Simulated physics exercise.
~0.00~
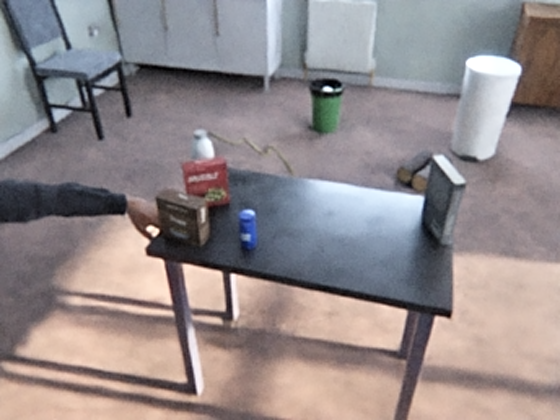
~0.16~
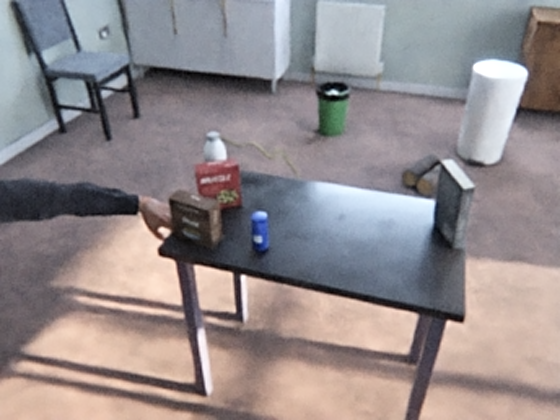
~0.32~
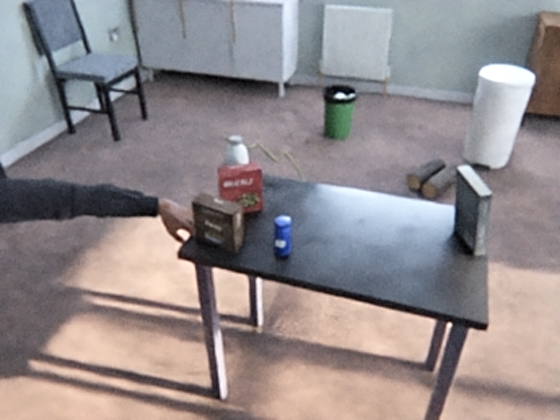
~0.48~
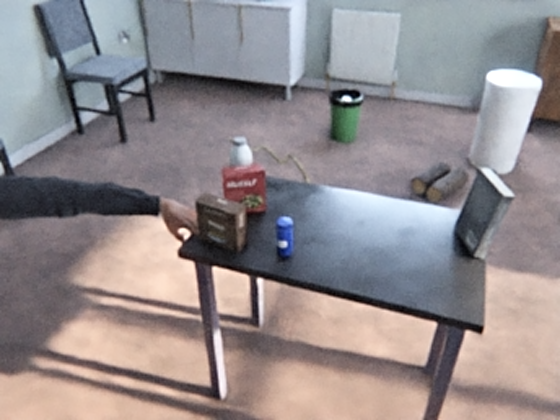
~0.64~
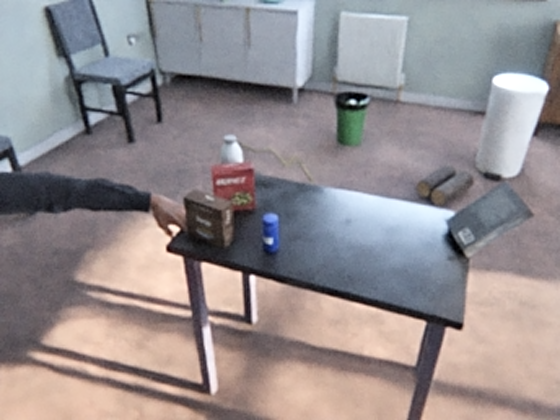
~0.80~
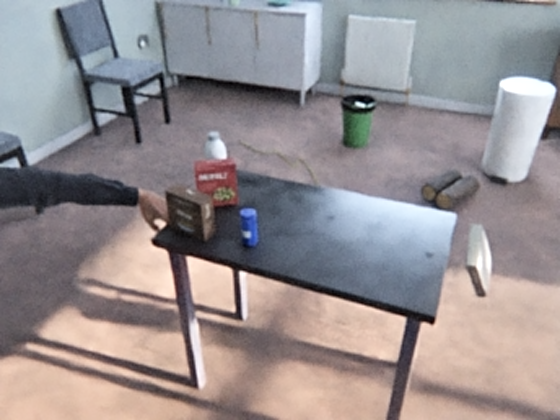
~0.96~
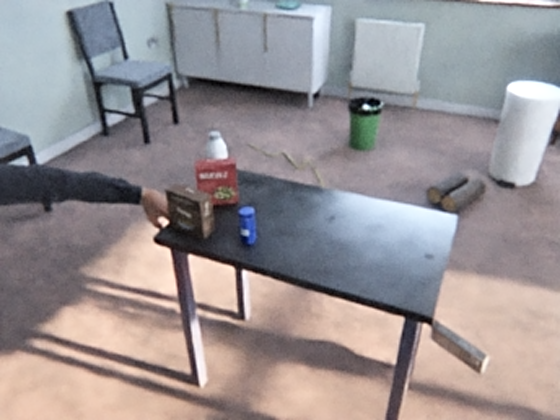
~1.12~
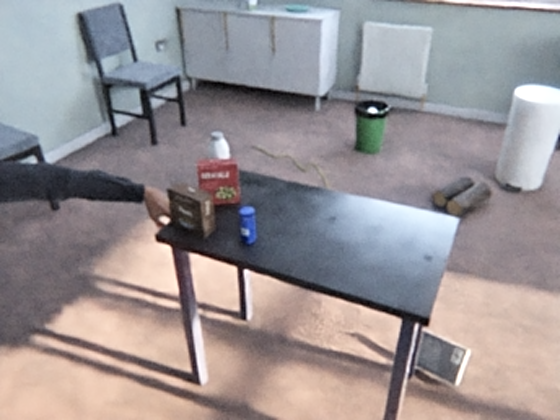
A grey book tipped over the right end of a dark table and dropped to the floor as a hand at the left end shifted the table right, then back left, while two packets and a blue shaker stayed upright on top.
